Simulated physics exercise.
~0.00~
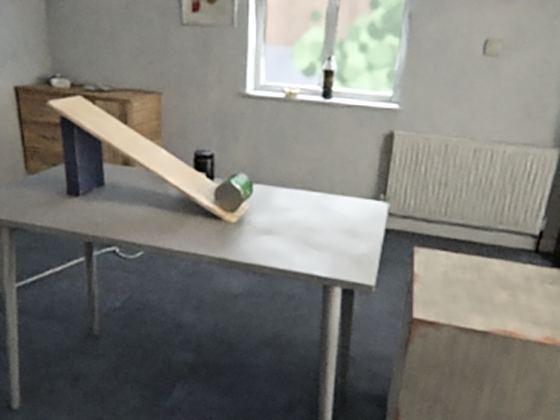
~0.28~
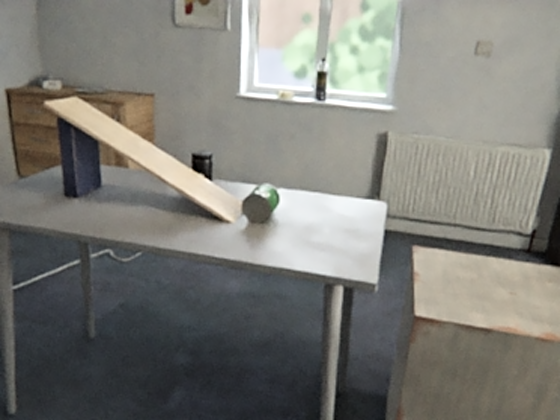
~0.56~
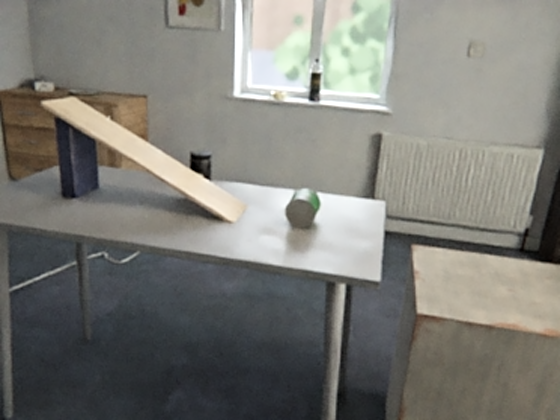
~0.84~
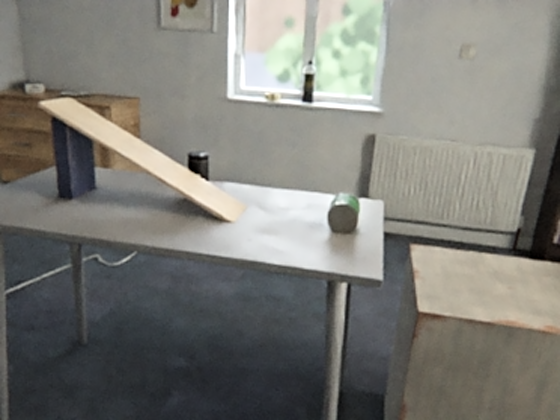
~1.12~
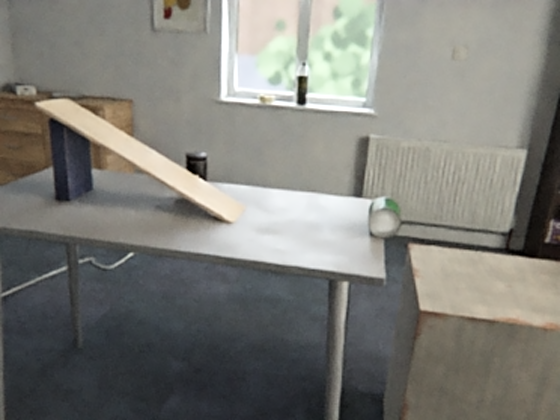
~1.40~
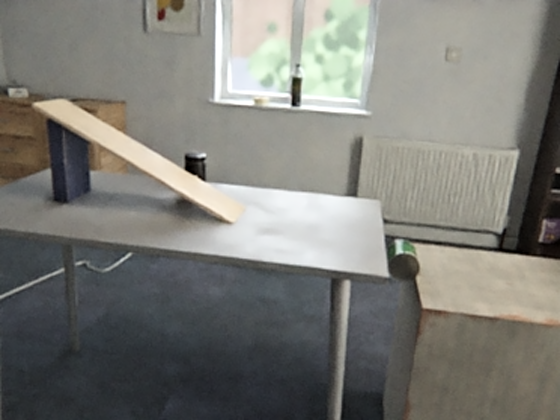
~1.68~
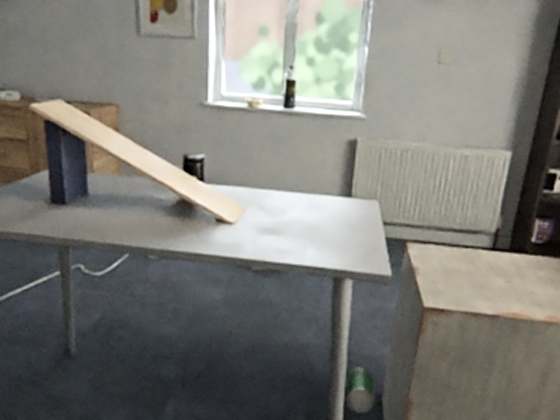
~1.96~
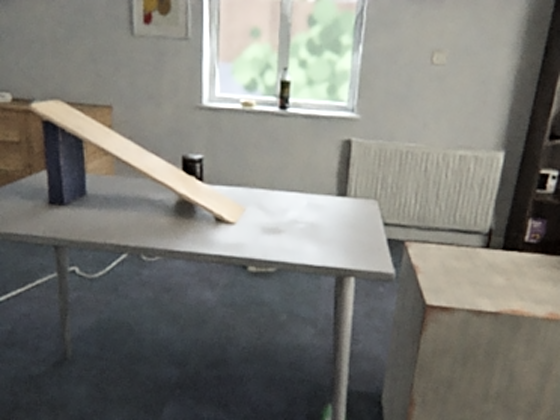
A green tin rolled off the foot of a wooden ramp and across a grey table, went over the right-hand edge, and dropped into the gap before the cabinet, ending up low down near the table leg while a black jar stayed put.
